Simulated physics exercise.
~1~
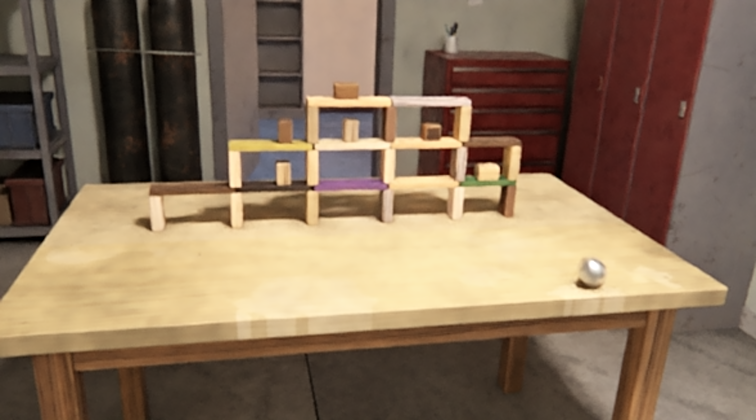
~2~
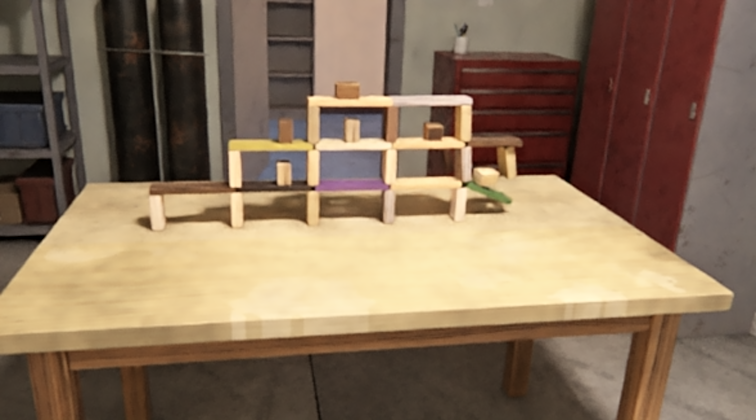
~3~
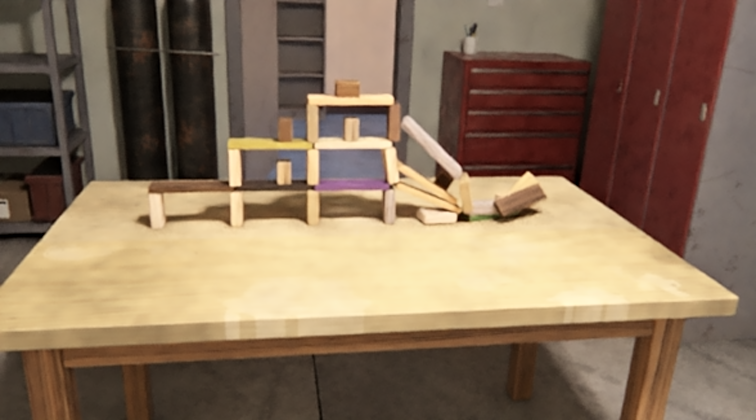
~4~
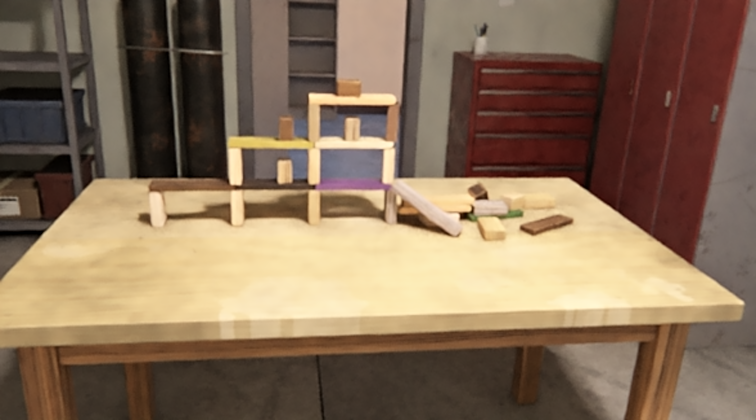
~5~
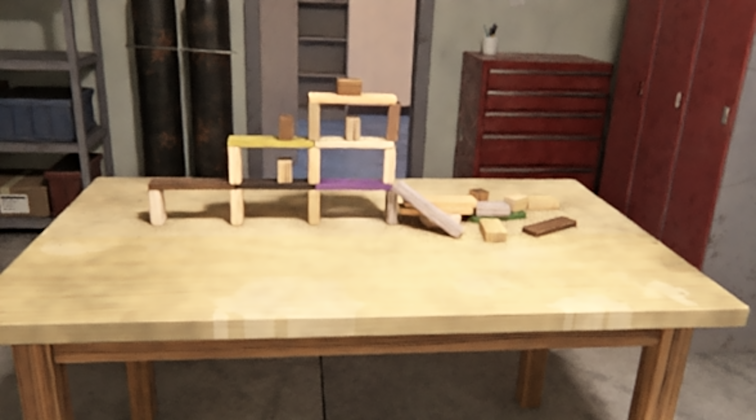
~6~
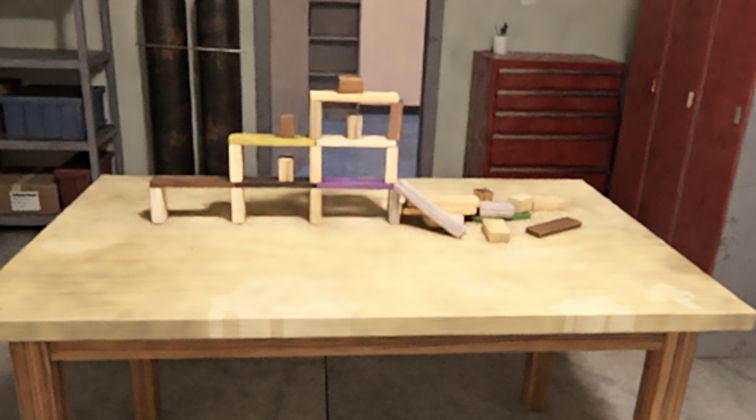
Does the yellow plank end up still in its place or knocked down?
The yellow plank is still up in its place at the end, on the part of the house that stays standing.
To begin with, a house of loose wooden posts and planks, with small blocks on its floors, stands on a table while a shiny steel ball sits near the right edge. Soon the ball is out of sight, and the post at the far right has been knocked askew, leaving the green plank tilting down. Next the right side gives way, its planks and posts tumbling into a heap. A pale plank comes to rest leaning against what still stands. The left and middle parts, including the purple and yellow planks, stay standing, with the green plank lying among the fallen pieces.
